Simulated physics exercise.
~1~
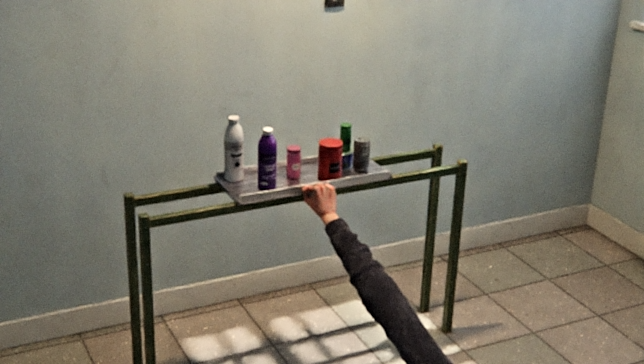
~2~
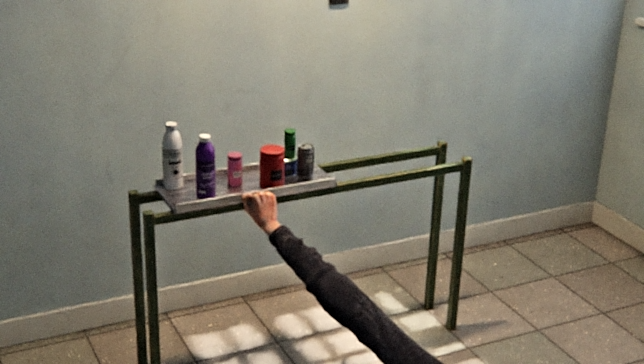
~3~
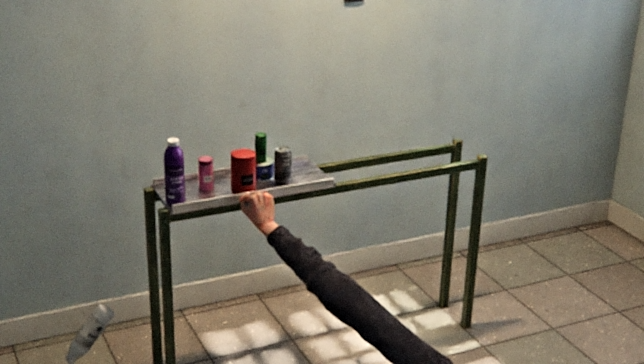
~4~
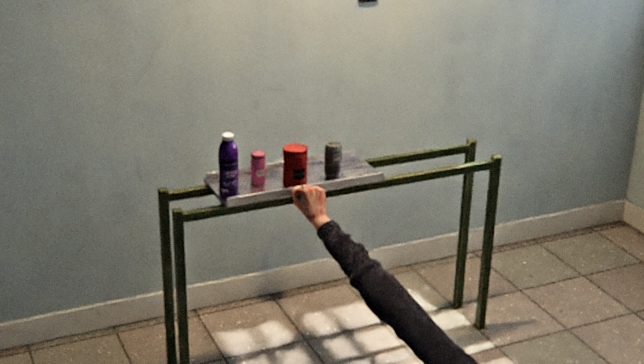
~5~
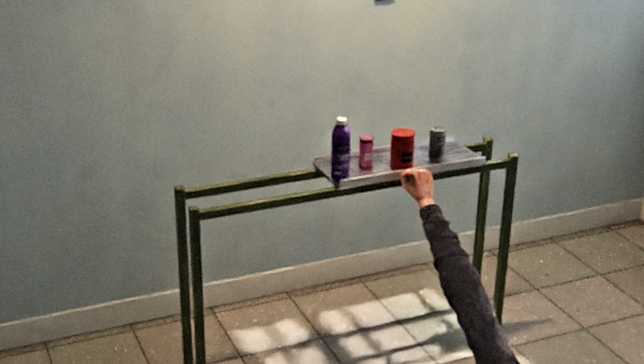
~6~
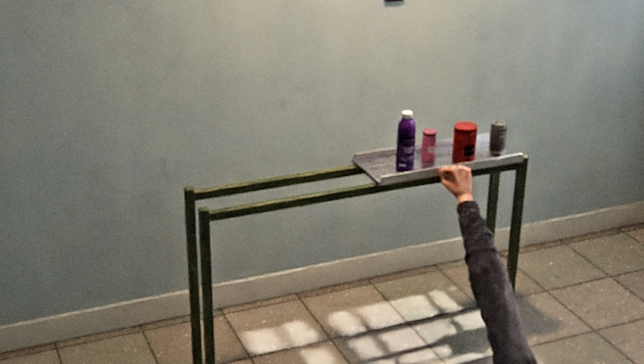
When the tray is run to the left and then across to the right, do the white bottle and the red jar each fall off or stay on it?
The white bottle falls off the tray, while the red jar stays on it.
